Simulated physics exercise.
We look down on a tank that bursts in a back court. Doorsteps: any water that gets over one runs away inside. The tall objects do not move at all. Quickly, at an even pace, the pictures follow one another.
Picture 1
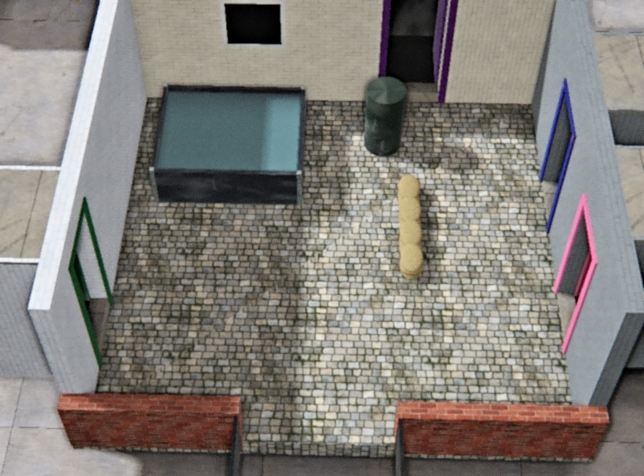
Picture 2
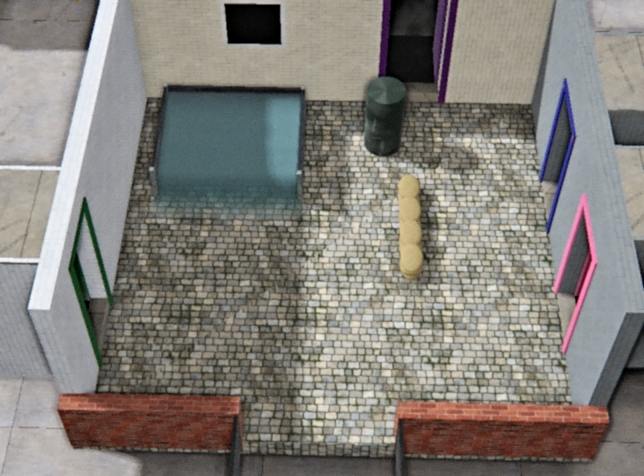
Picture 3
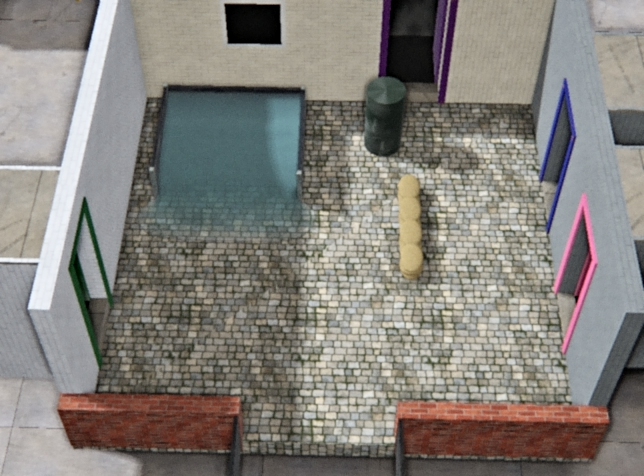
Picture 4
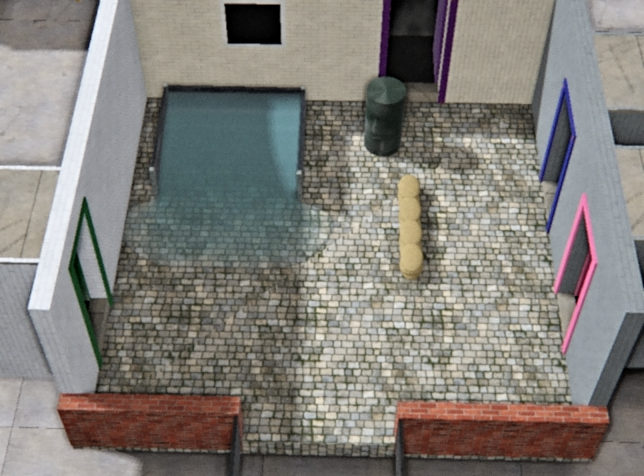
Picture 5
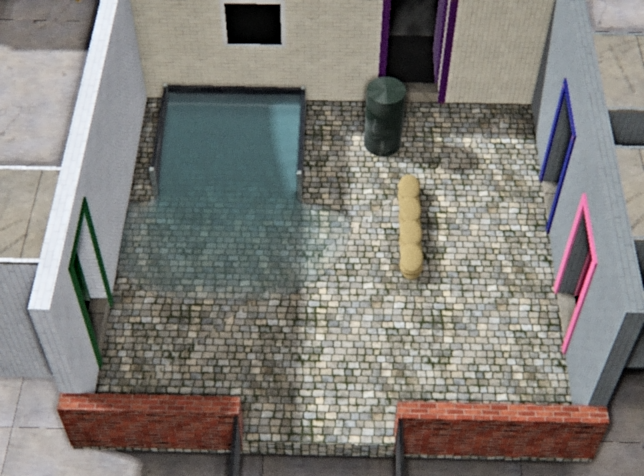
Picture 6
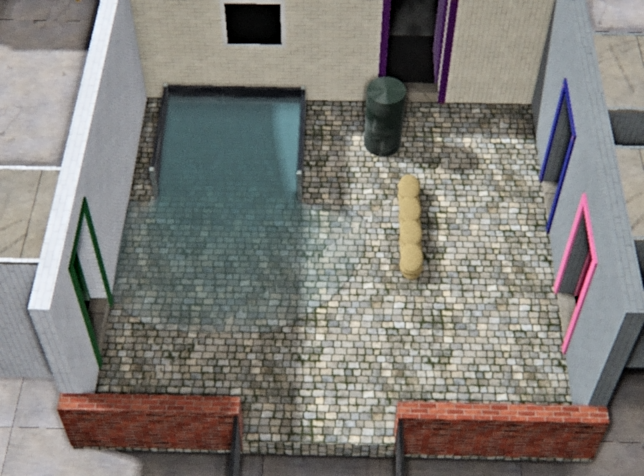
Water pouring from a burst tank in a walled back court, spreading across the cobbles toward the viewer, the green barrel standing still.
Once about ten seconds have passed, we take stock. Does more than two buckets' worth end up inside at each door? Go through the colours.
The pink door yes, more than two; the green door no, two at most; the blue door no, two at most; the purple door no, two at most.
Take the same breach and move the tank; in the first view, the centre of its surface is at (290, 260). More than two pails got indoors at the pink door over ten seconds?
As far as I can tell, pink stays within limits.
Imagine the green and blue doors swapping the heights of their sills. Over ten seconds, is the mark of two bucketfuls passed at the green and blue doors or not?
The green door goes past the mark, the blue door falls short.
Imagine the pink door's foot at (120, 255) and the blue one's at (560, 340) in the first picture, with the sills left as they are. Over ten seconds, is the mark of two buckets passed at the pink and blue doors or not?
Pink takes more; blue floods.
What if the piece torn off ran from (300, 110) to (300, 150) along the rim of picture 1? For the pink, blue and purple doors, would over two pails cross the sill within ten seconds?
Lab note - pink door: Short of the mark; blue door: Above the mark; purple door: Short of the mark.
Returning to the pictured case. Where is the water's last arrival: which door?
My answer: The one in purple.
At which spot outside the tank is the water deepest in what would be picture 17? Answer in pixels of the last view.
Deepest spot: Near (106, 410).
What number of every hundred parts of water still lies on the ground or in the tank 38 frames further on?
That works out to about 74 percent.
A moment on, water covers 40 % of the floor; the pink door not reached, the green door wet at the sill, nothing in, the blue door not reached, the purple door not reached.
Next, water covers 45 % of the floor; the pink door not reached, the green door wet at the sill, nothing in, the blue door not reached, the purple door not reached.
Then, water covers 50 % of the floor; the pink door not reached, the green door under two buckets in, the blue door not reached, the purple door not reached.
Later, water covers 65 % of the floor; the pink door under two buckets in, the green door under two buckets in, the blue door not reached, the purple door not reached.
In the end, water covers 95 % of the floor; the pink door over two buckets in, the green door under two buckets in, the blue door wet at the sill, nothing in, the purple door wet at the sill, nothing in.
